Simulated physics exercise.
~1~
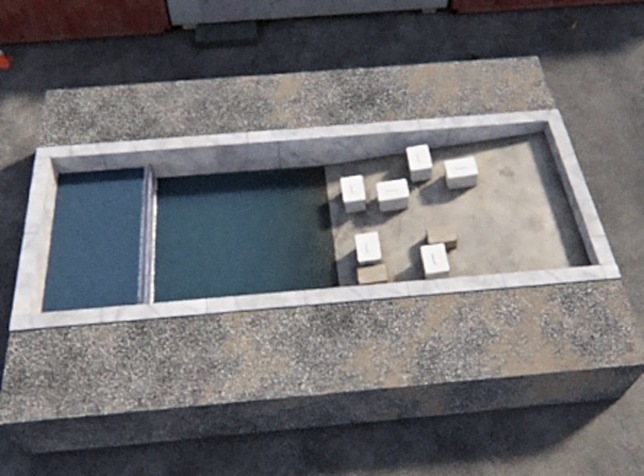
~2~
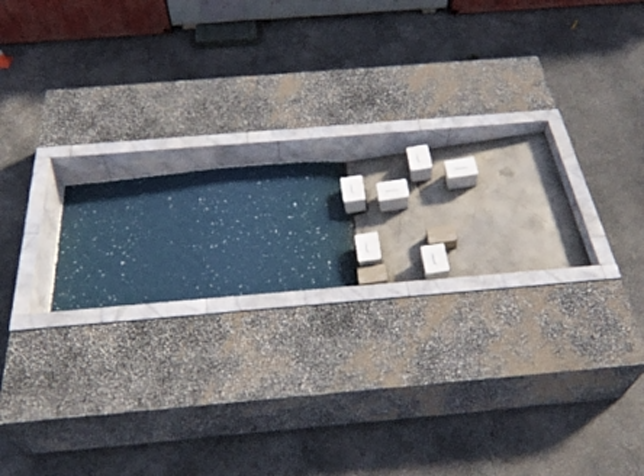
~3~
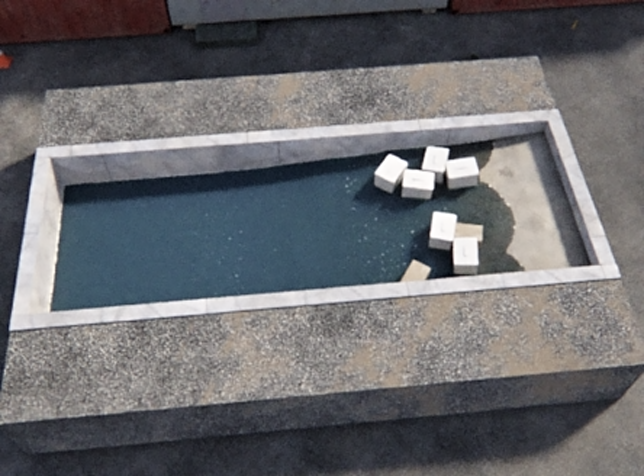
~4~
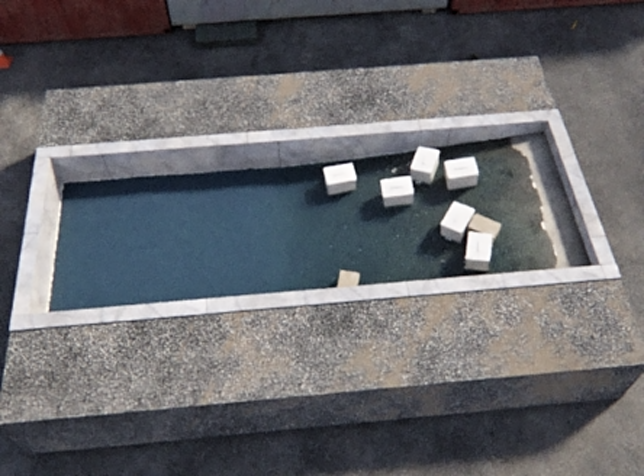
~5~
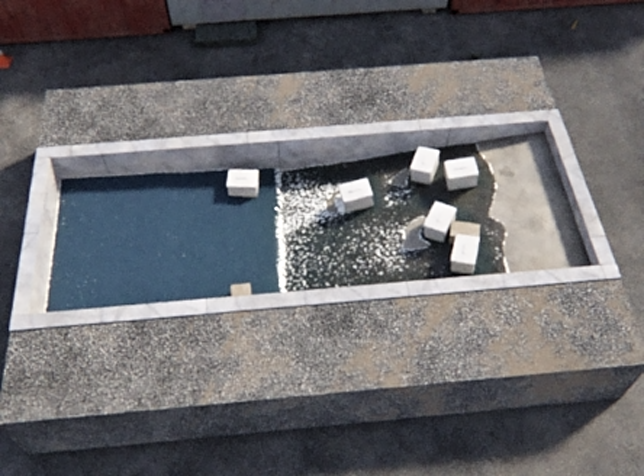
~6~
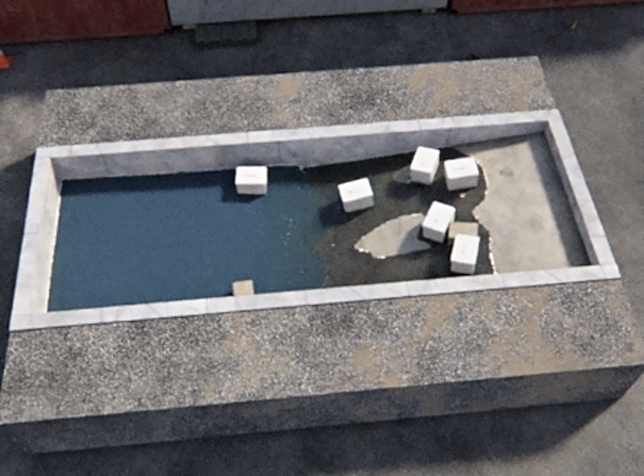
On a launching ramp seen from above, a pale-rimmed basin holds dark blue water behind a thin barrier at the left, while white and tan boxes rest at the right near the water's edge. The barrier disappears and the water ripples as it reaches the nearest boxes. It then surges up the slope, sweeping several of them to the right. The water spreads almost to the far end, and some boxes begin drifting back left. A foaming front forms as the water draws back, exposing pale floor. Finally, one white and one tan box sit far left in calmer water, the others remaining scattered at the right.
